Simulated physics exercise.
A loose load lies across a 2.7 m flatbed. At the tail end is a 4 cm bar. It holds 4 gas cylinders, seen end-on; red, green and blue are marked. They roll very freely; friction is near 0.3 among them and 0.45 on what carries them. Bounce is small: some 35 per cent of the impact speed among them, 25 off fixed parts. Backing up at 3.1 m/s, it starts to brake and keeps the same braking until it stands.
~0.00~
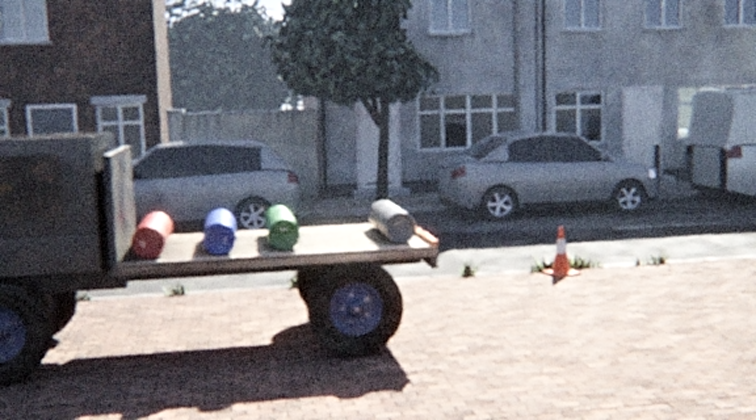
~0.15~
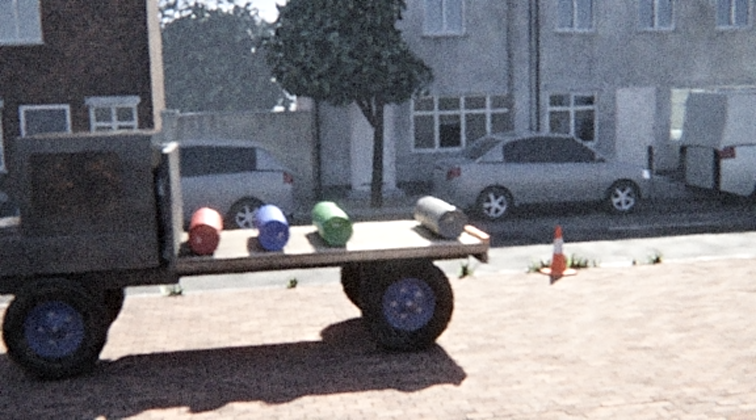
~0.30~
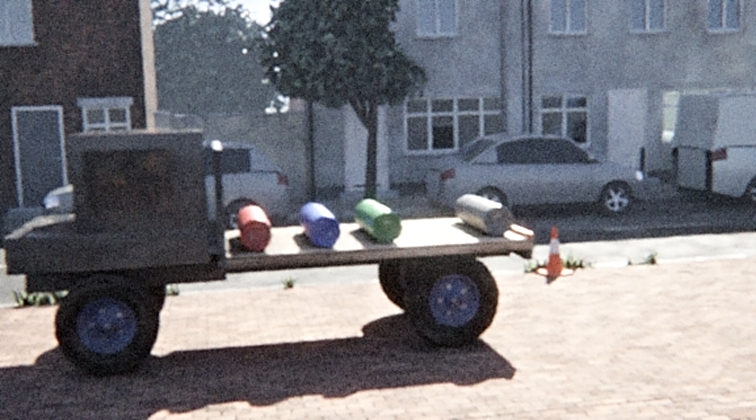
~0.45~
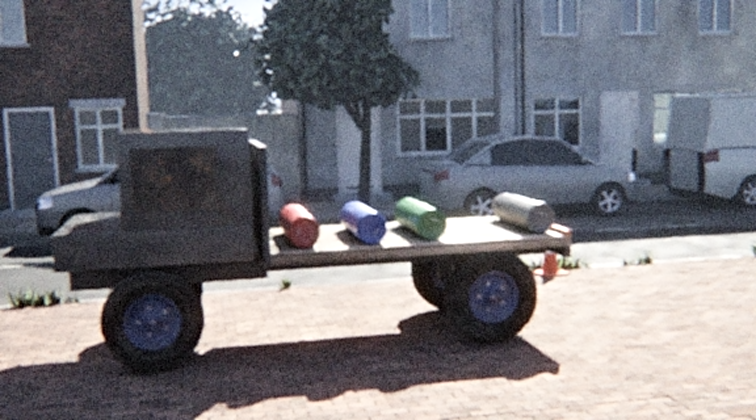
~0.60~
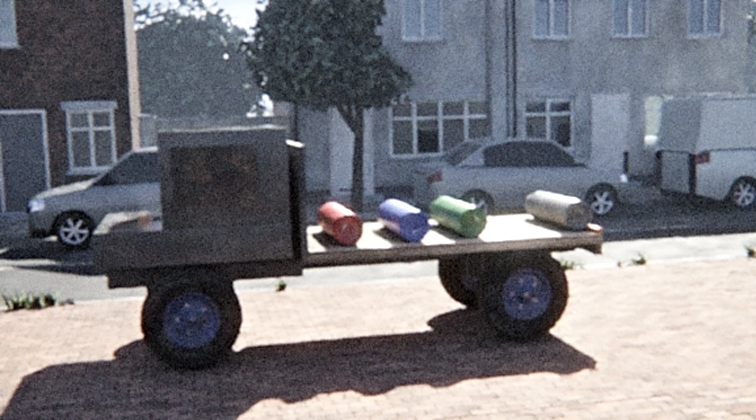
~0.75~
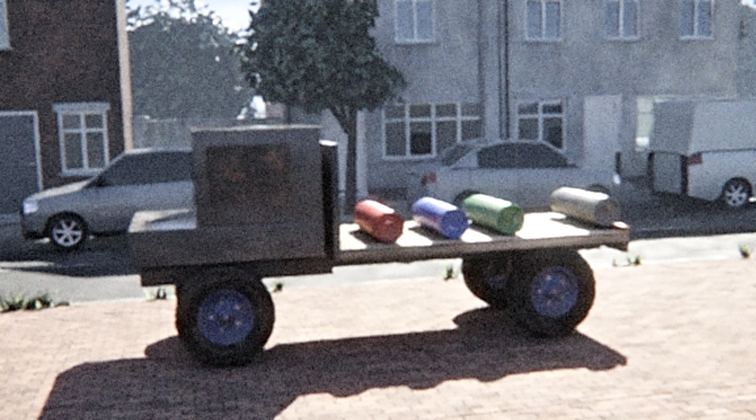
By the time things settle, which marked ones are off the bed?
The red cylinder is held by the bed, the green stays on the bed, the blue stays on the bed.
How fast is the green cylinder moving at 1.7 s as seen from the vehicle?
About 0.0 m/s.
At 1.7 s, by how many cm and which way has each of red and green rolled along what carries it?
Red 130 right, green 95 right.
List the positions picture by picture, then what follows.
Red at (148, 243), green at (285, 235), blue at (220, 239); tail bar at (435, 243); speed 3.1 m/s; 4 of the 4 make up the bottom layer on the bed, in the first frame.
Red at (204, 239), green at (339, 231), blue at (275, 235); tail bar at (486, 239); speed 2.9 m/s, in the second frame.
Red at (256, 235), green at (388, 228), blue at (325, 231); tail bar at (530, 236); speed 2.6 m/s, in the third frame.
Red at (305, 232), green at (433, 225), blue at (372, 229); tail bar at (568, 233); speed 2.3 m/s, in the fourth frame.
Red at (349, 230), green at (474, 223), blue at (415, 226); tail bar at (600, 231); speed 2.0 m/s, in the fifth frame.
Red at (390, 227), green at (512, 220), blue at (454, 224); tail bar at (626, 229); speed 1.7 m/s, in the sixth frame.
After 1.7 s, red is on the bed, 110 cm from the bar, rolling towards it; green is on the bed, 35 cm from the bar; blue is on the bed, 60 cm from the bar, rolling towards it; 0 lost off the end.
At rest (2.8 s), red is on the bed, 65 cm from the bar; green is on the bed, 10 cm from the bar; blue is on the bed, 40 cm from the bar; 1 lost off the end.
